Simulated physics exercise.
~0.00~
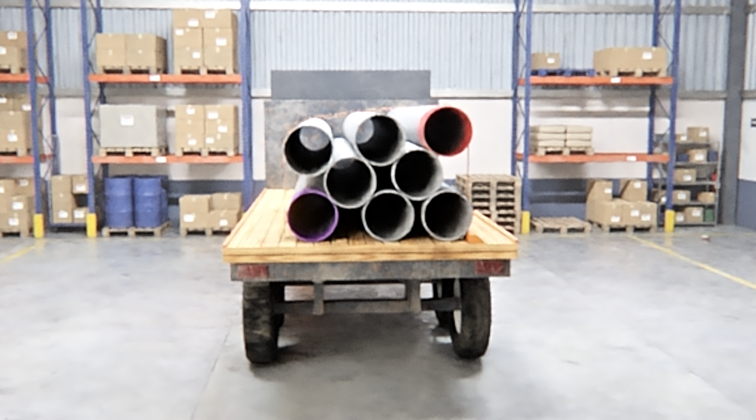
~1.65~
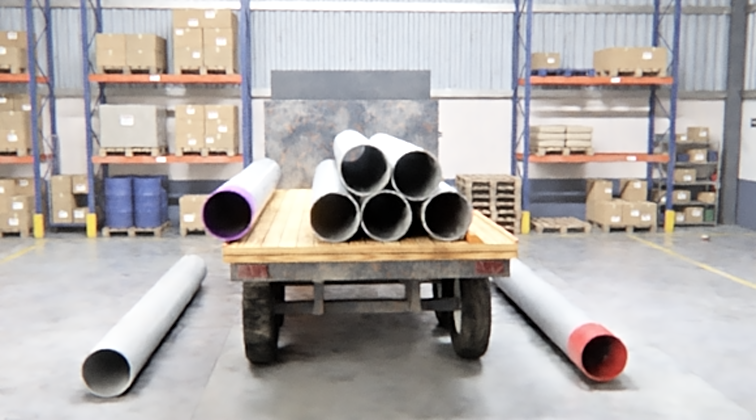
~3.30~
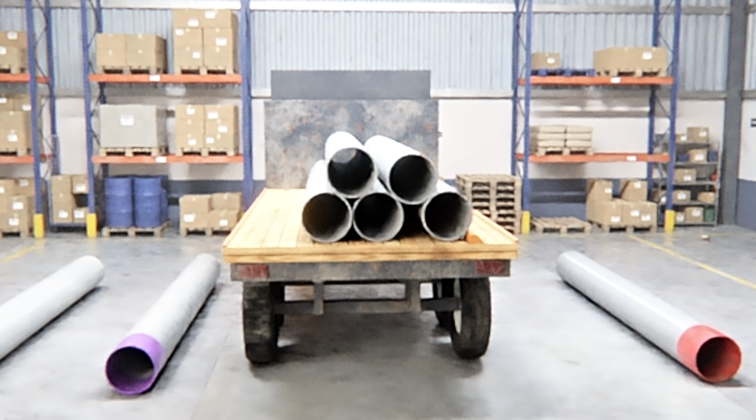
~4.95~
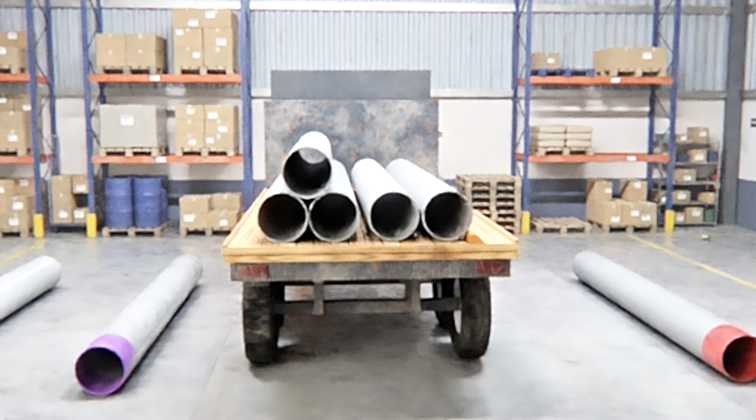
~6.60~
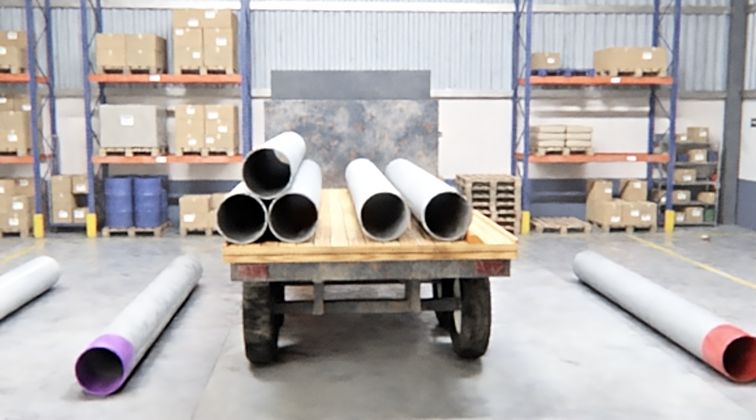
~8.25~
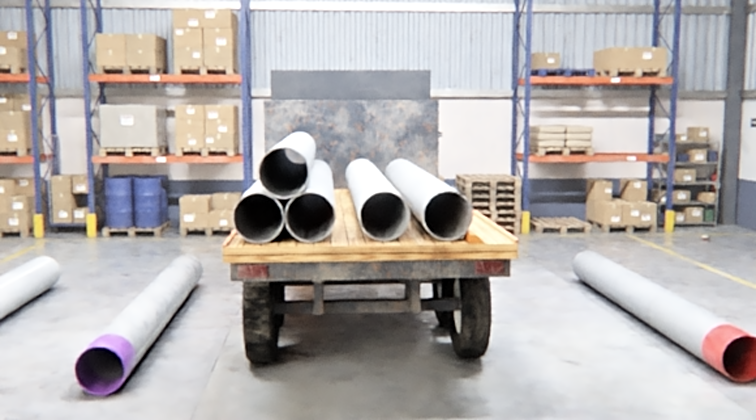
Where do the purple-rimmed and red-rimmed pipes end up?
Both end up on the warehouse floor, the purple-rimmed pipe to the left of the flatbed and the red-rimmed one to the right.
